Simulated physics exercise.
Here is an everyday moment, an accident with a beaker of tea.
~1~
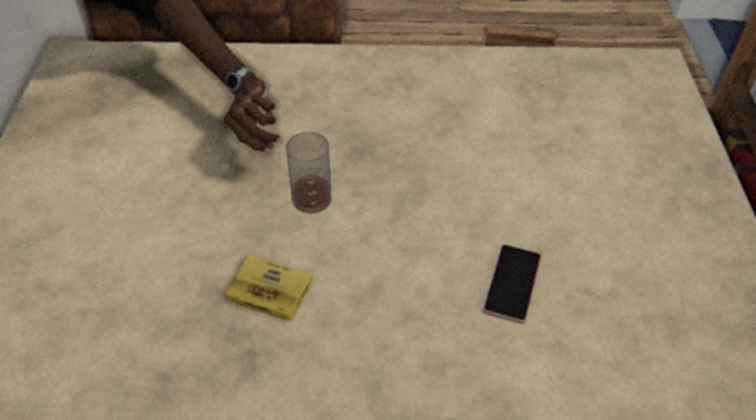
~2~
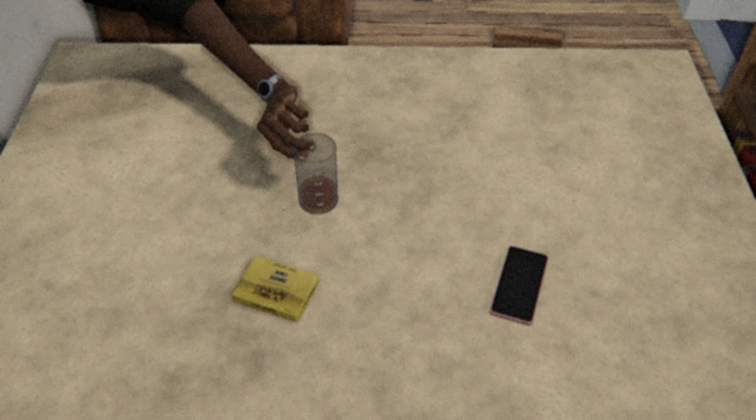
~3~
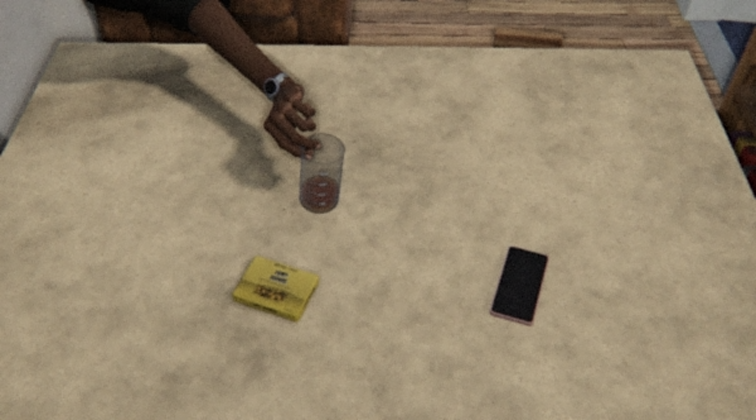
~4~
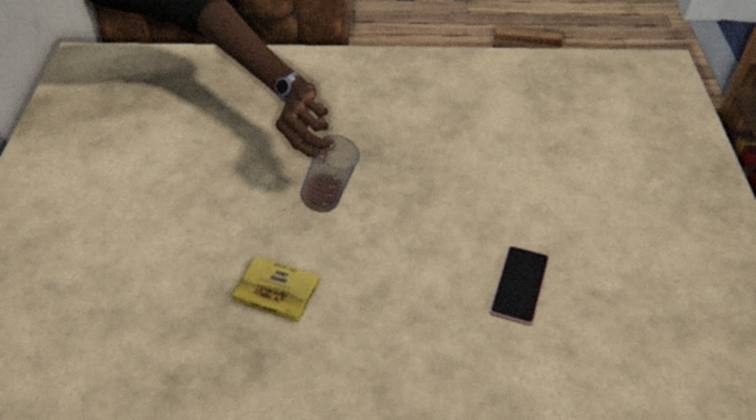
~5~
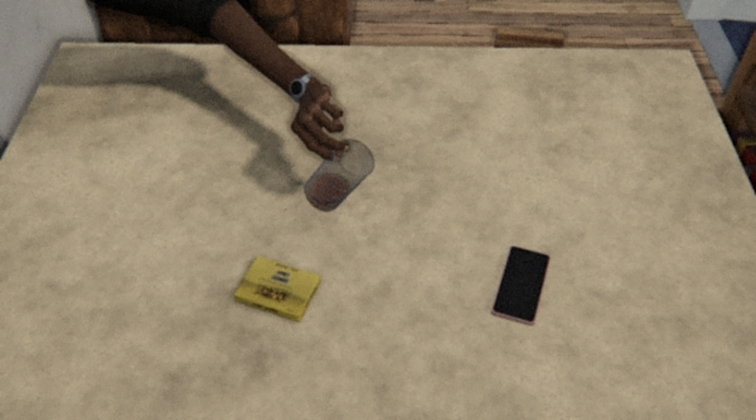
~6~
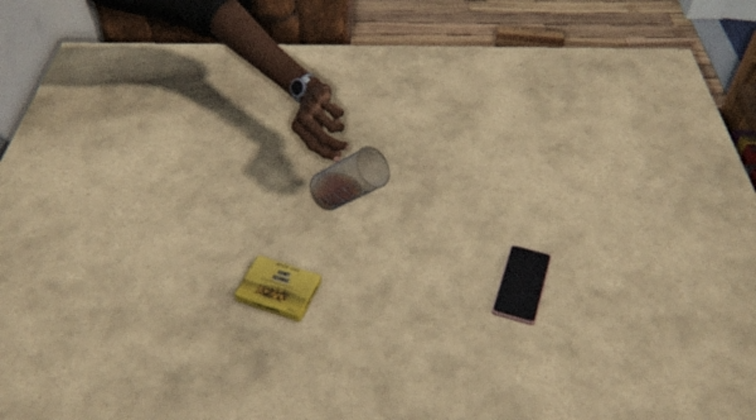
On a pale tabletop, a hand wearing a watch reached over and pushed a clear beaker holding a little reddish-brown liquid, tilting it steeply to the right, while a yellow pouch and phone lay nearby.
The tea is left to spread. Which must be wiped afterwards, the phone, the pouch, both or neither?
Take the phone: It is left wet. Take the pouch: It is left dry.
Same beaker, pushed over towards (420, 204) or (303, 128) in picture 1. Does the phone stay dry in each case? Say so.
Try 1: Gets splashed. Try 2: Stays clear.
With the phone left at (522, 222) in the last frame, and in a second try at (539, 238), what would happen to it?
Try one: It gets hit. Try two: It gets hit.
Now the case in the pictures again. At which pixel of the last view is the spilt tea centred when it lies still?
The centre settles near (509, 251) in the last view.
Soon after, the puddle covers about as much as a saucer; the phone is wet; the pouch is dry.
Later, the puddle covers about as much as a plate; the phone is wet; the pouch is dry.
In the end, the puddle covers about as much as a plate; the phone is wet; the pouch is dry.
